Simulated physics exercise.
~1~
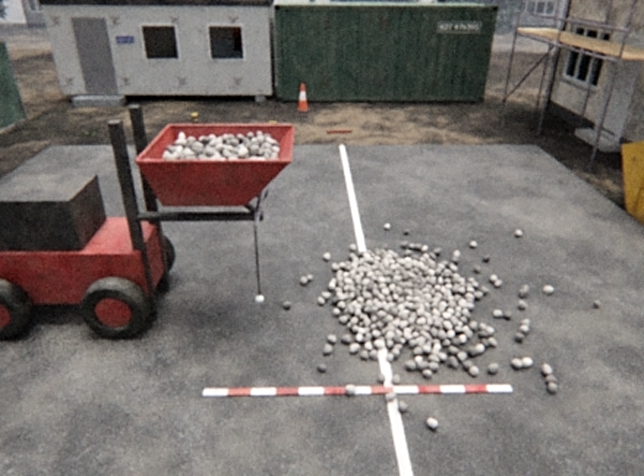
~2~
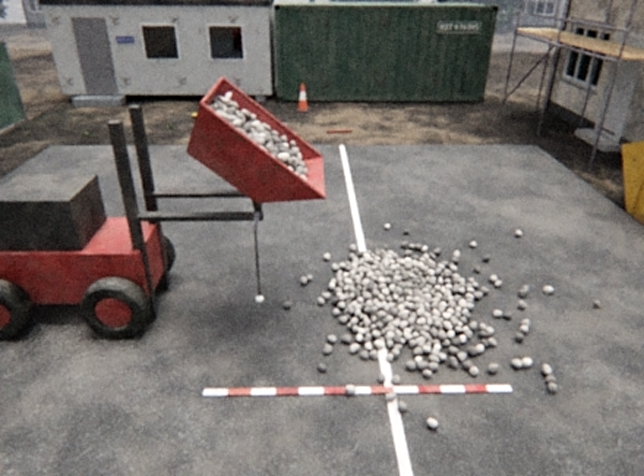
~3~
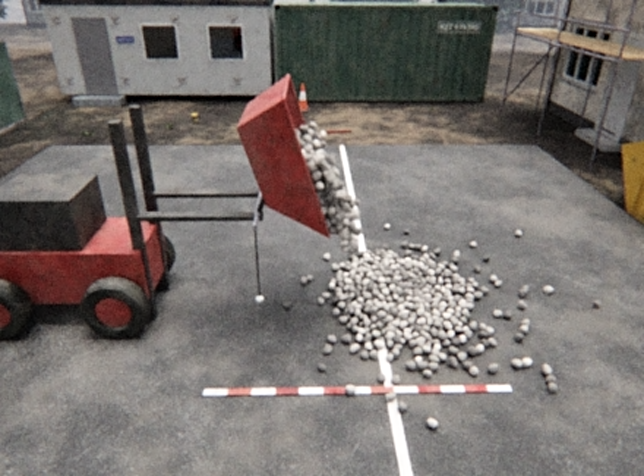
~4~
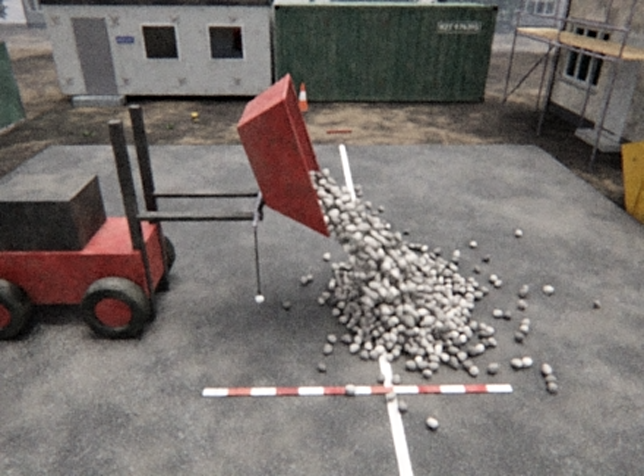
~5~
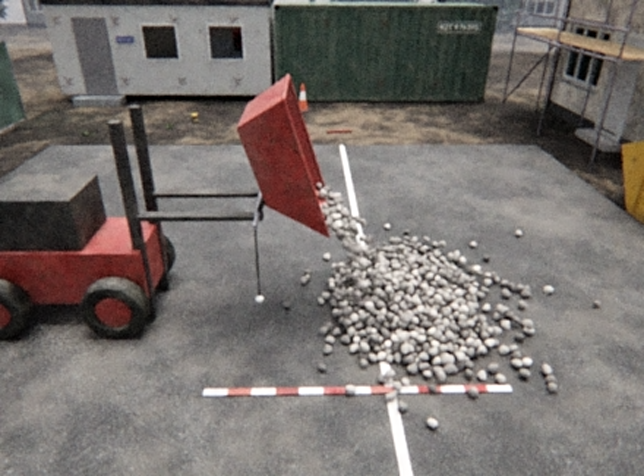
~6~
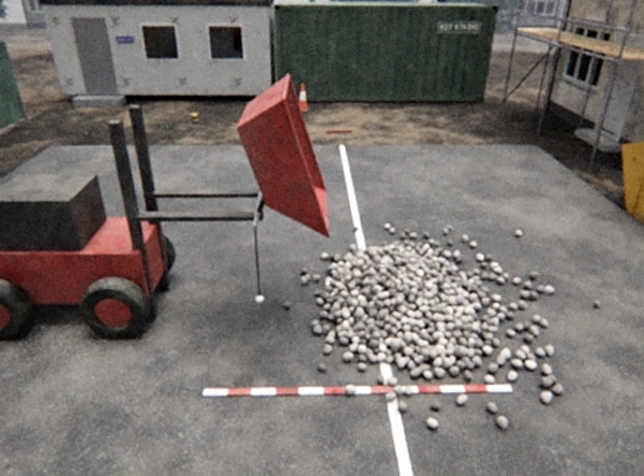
A red fork truck stands at the left of a grey paved yard, holding up a red skip full of pale rounded cobbles, seen from the side and slightly above. A heap of similar stones already lies to the right across a white painted line, near a red and white striped staff, with a pale cabin and green container behind. The skip tips steeply to the right and stays there. Stones slide over its lip and pour onto the heap, which spreads wider, mostly beyond the line. Finally the skip hangs empty above the larger pile.
